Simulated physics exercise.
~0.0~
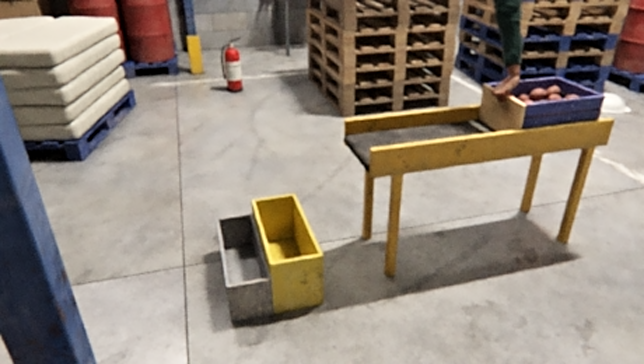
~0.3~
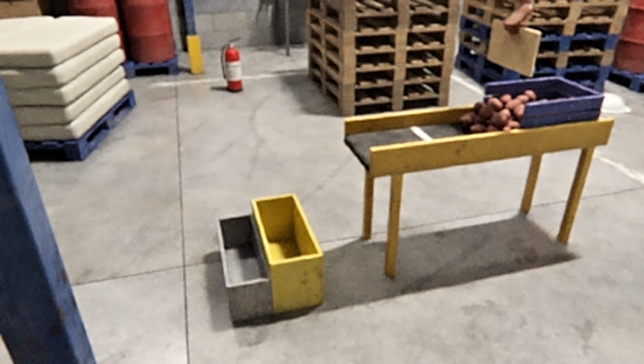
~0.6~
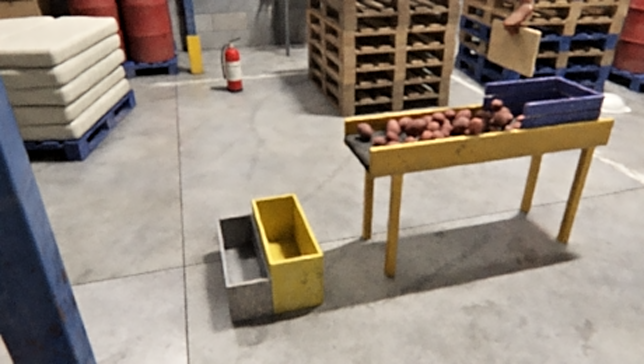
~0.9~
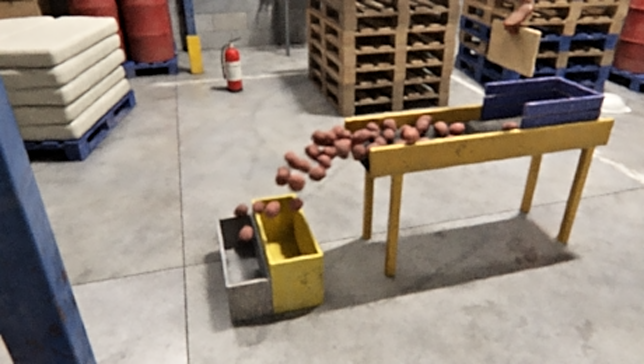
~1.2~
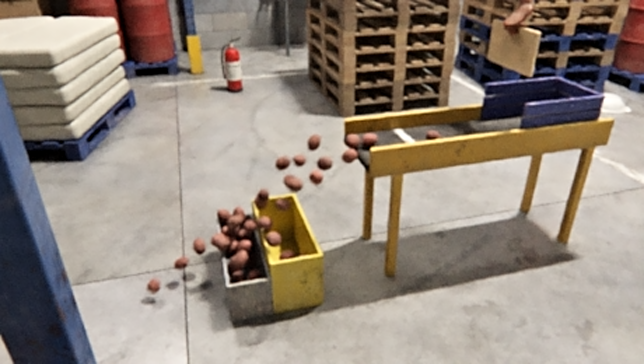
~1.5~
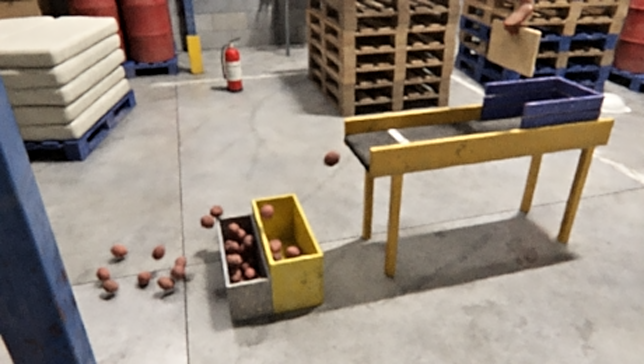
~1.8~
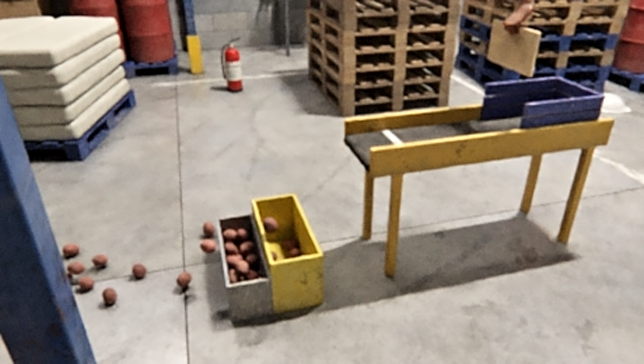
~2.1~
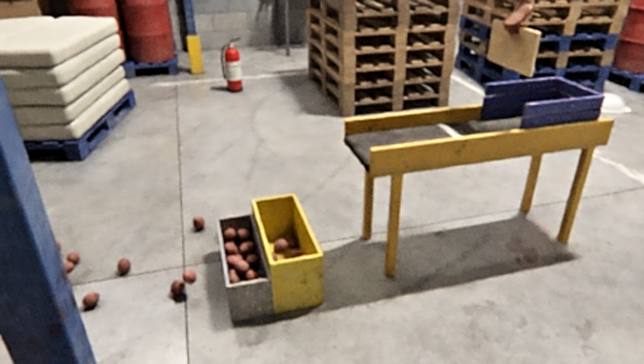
On a concrete warehouse floor, a raised yellow conveyor with a blue pen full of red potatoes stands to the right of a yellow tote and a grey tub. A gate lifts from the front of the pen, and the loose potatoes spread left along the moving belt. They pour off the end in a stream, arcing down toward the two containers. Many land in the grey tub and some in the yellow tote, while others fly past and roll left across the floor. At the end, the belt is empty, the grey tub holds the largest share, and several potatoes lie scattered beyond it.
